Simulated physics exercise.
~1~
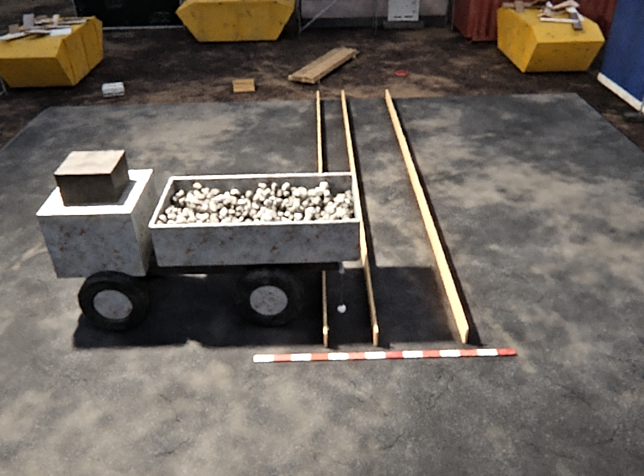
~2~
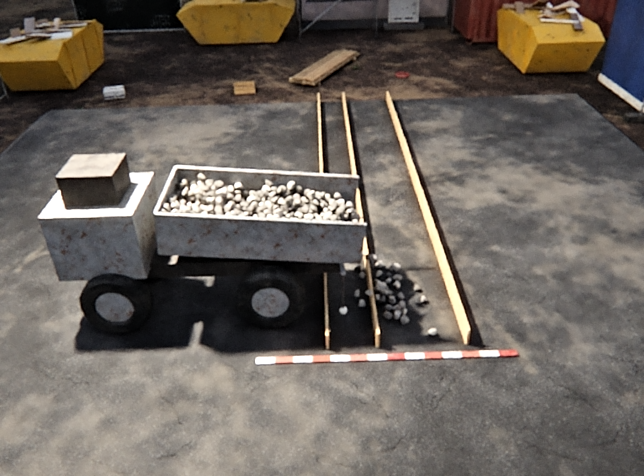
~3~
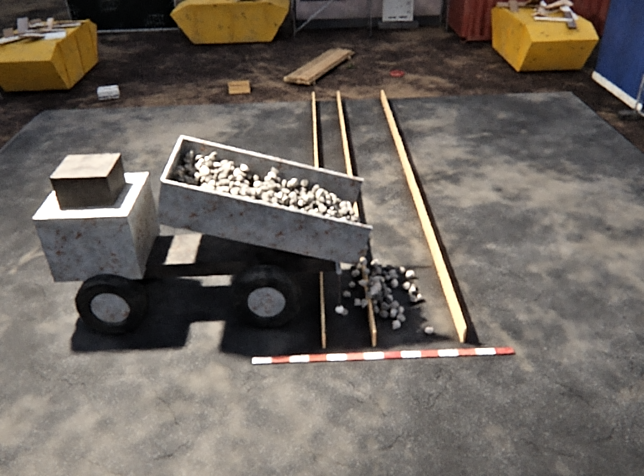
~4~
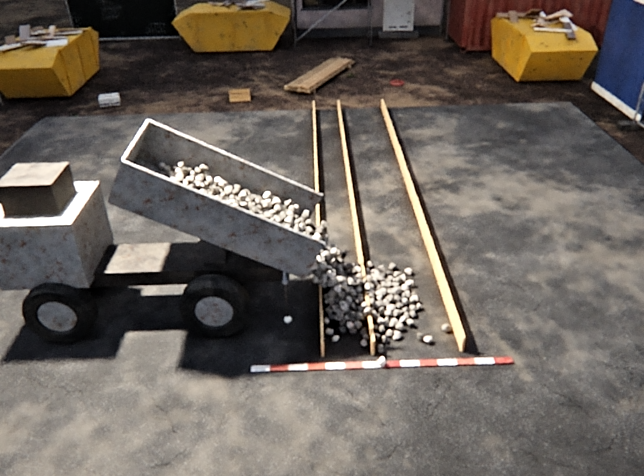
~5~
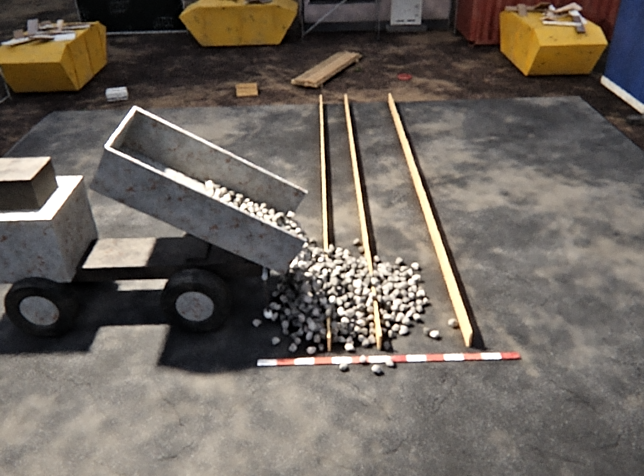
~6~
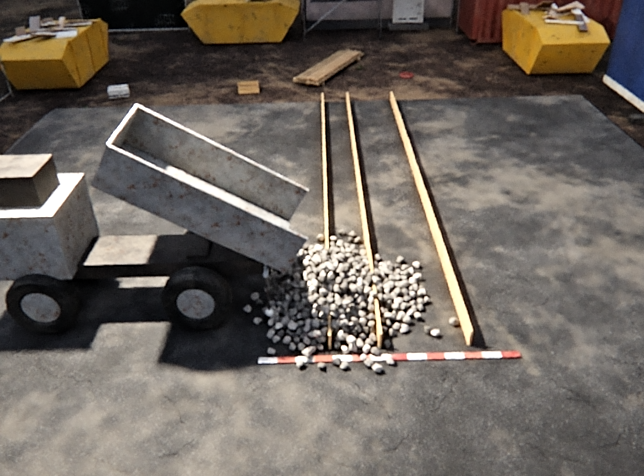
A boxy grey tipping truck raising its bed, pulling left and spilling pale stones over two wooden boards until the bed is empty.
